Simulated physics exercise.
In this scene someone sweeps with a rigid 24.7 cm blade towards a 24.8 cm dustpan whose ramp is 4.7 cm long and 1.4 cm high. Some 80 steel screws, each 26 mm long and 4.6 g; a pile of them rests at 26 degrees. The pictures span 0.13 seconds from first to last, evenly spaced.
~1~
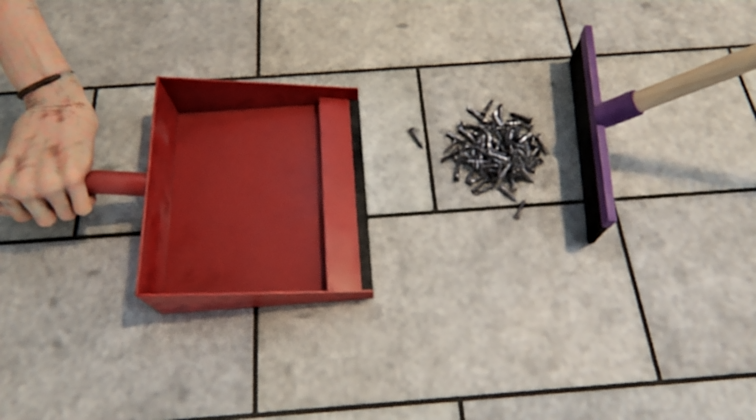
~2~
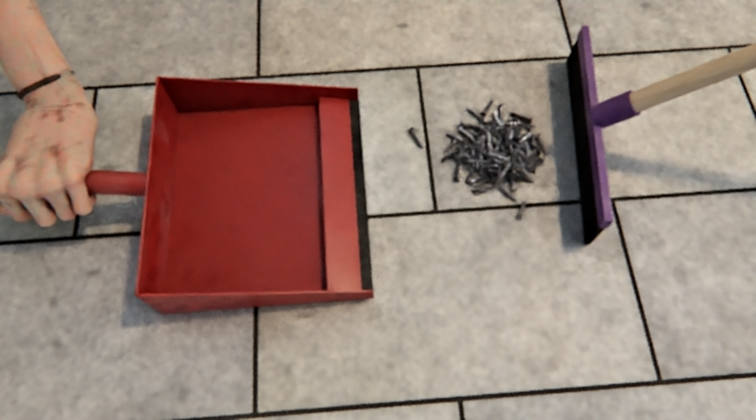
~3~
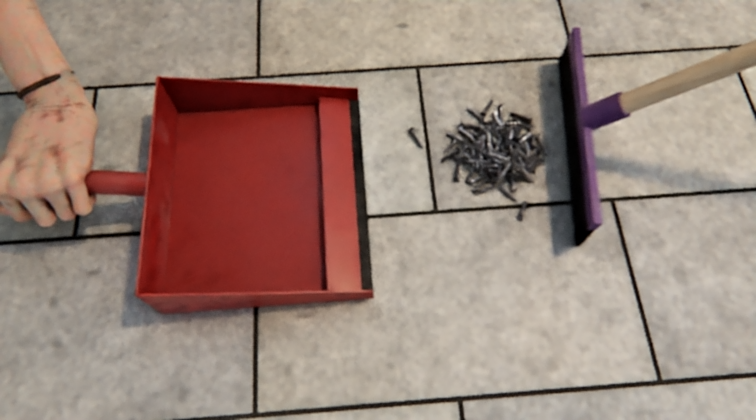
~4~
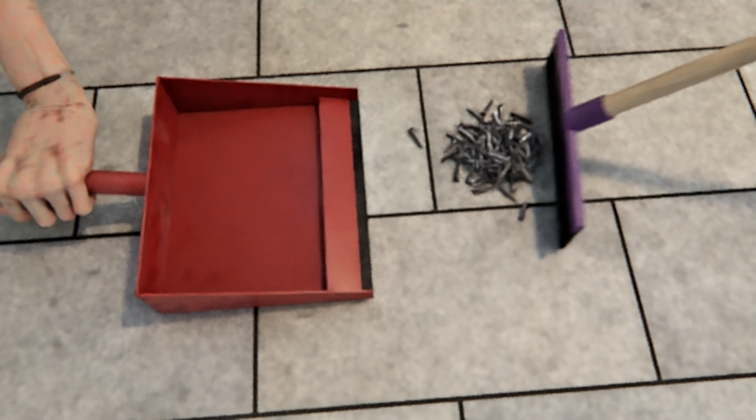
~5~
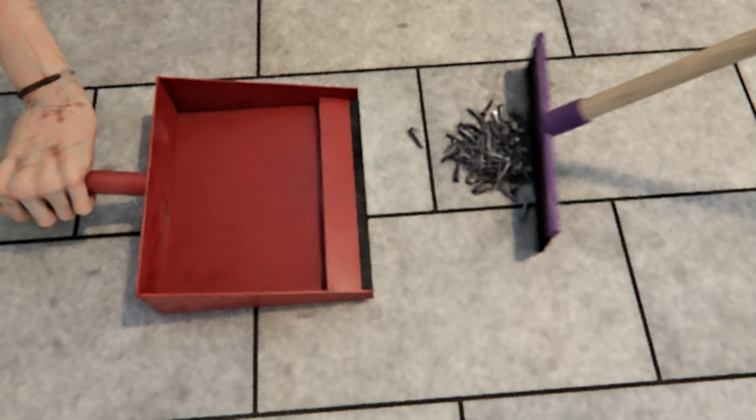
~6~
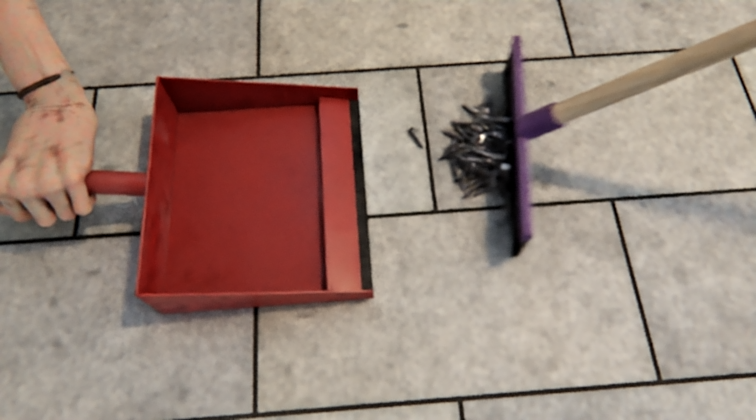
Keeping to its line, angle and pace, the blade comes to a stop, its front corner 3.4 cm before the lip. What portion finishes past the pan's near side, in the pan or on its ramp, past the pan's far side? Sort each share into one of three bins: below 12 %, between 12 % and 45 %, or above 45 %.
Past the pan's near side: Below 12 %; in the pan or on its ramp: Between 12 % and 45 %; past the pan's far side: Below 12 %.
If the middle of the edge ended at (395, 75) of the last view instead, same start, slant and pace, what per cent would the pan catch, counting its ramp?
About 30 %.
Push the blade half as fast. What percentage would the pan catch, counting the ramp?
I'd put it at roughly 5 per cent.
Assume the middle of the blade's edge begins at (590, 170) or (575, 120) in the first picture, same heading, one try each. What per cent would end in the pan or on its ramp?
Roughly 30 % and 35 %.
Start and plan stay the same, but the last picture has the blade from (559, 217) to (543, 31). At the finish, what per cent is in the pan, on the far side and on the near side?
You'd see pan at 10, far at 10 and near at 0.
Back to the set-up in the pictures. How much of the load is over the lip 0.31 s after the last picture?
It's near 45 percent at that moment.
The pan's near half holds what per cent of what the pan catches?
Roughly 30 percent.
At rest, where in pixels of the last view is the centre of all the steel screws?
Close to pixel (363, 164).
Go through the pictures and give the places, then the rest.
Blade from (608, 222) to (585, 35), moved 0.0 cm, 0 of the pieces shifted so far; middle of the pieces at (497, 150); pan at (251, 200), in the first picture.
Blade from (604, 223) to (583, 35), moved 0.4 cm, 0 of the pieces shifted so far; middle of the pieces at (497, 150), in the second picture.
Blade from (594, 224) to (574, 36), moved 1.5 cm, 0 of the pieces shifted so far; middle of the pieces at (497, 150), in the third picture.
Blade from (577, 227) to (559, 38), moved 3.2 cm, 0 of the pieces shifted so far; middle of the pieces at (497, 150), in the fourth picture.
Blade from (553, 231) to (539, 41), moved 5.7 cm, 22 of the pieces shifted so far; middle of the pieces at (498, 145), in the fifth picture.
Blade from (526, 236) to (515, 45), moved 8.5 cm, 78 of the pieces shifted so far; middle of the pieces at (483, 144); pan at (251, 200), in the sixth picture.
Then, 0.07 s after the last picture, middle of the blade 10 cm from the lip; 0 % over the lip, far side 0 %, near side 0 %.
Then, 0.12 s after the last picture, middle of the blade 6 cm from the lip; 0 % over the lip, far side 5 %, near side 0 %.
Then, 0.31 s after the last picture, middle of the blade 5 cm from the lip; 45 % over the lip, far side 5 %, near side 0 %.
In the end, near side 0 %, pan 40 %, far side 5 %, in front of the lip or behind the blade 55 %.
